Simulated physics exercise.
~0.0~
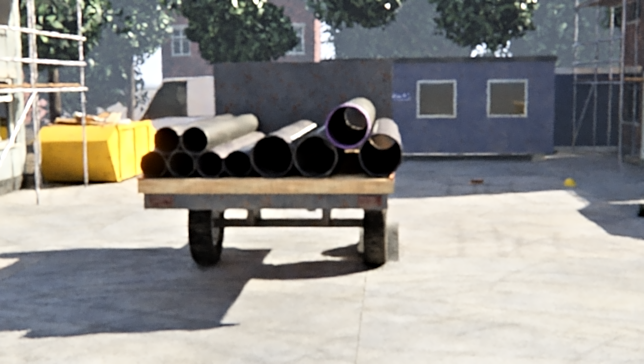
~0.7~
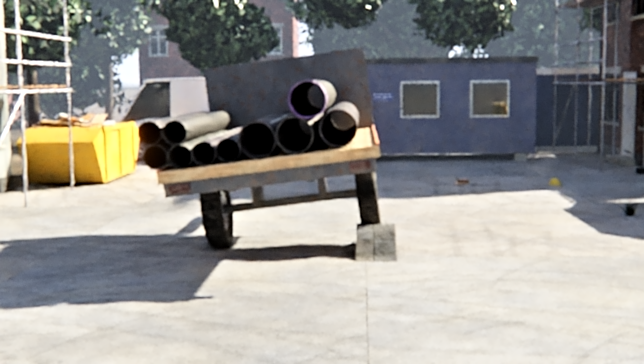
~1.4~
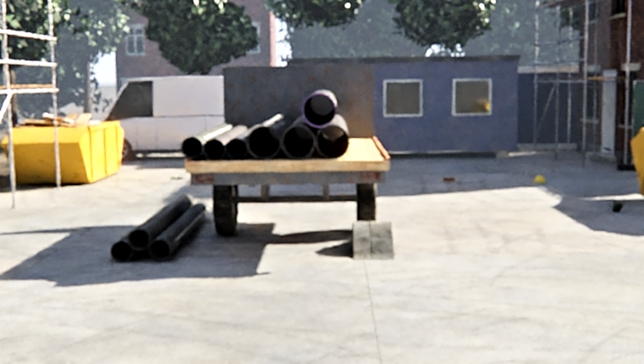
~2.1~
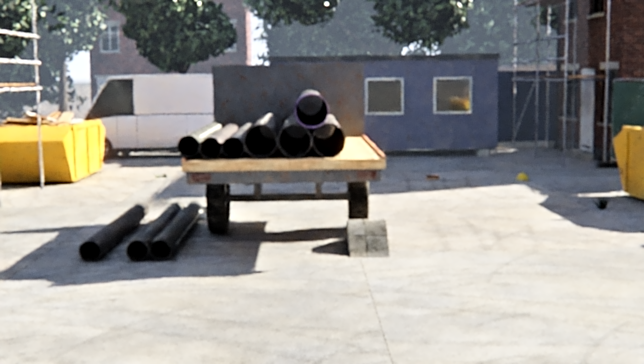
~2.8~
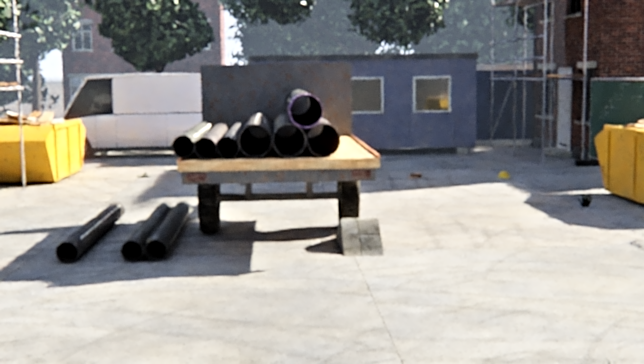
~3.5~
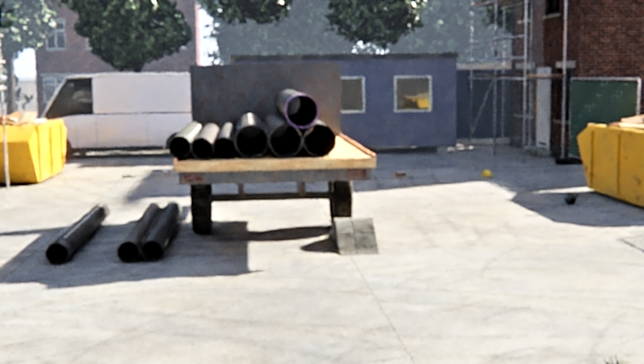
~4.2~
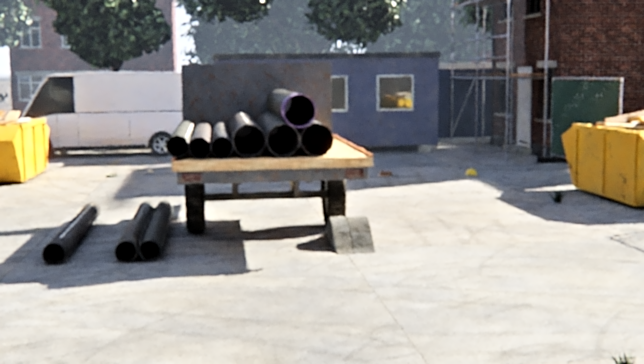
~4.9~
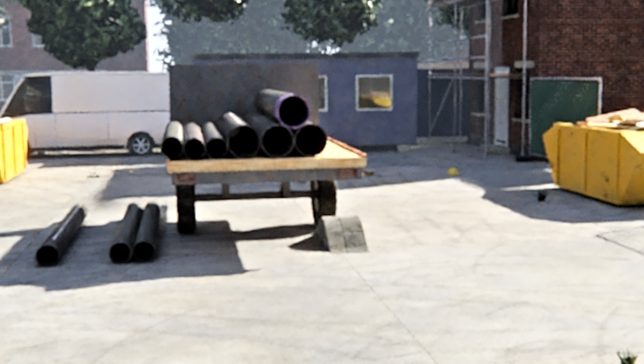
Flat trailer of steel pipes tilting over a concrete hump, three pipes dropping off the left, purple one staying on top.
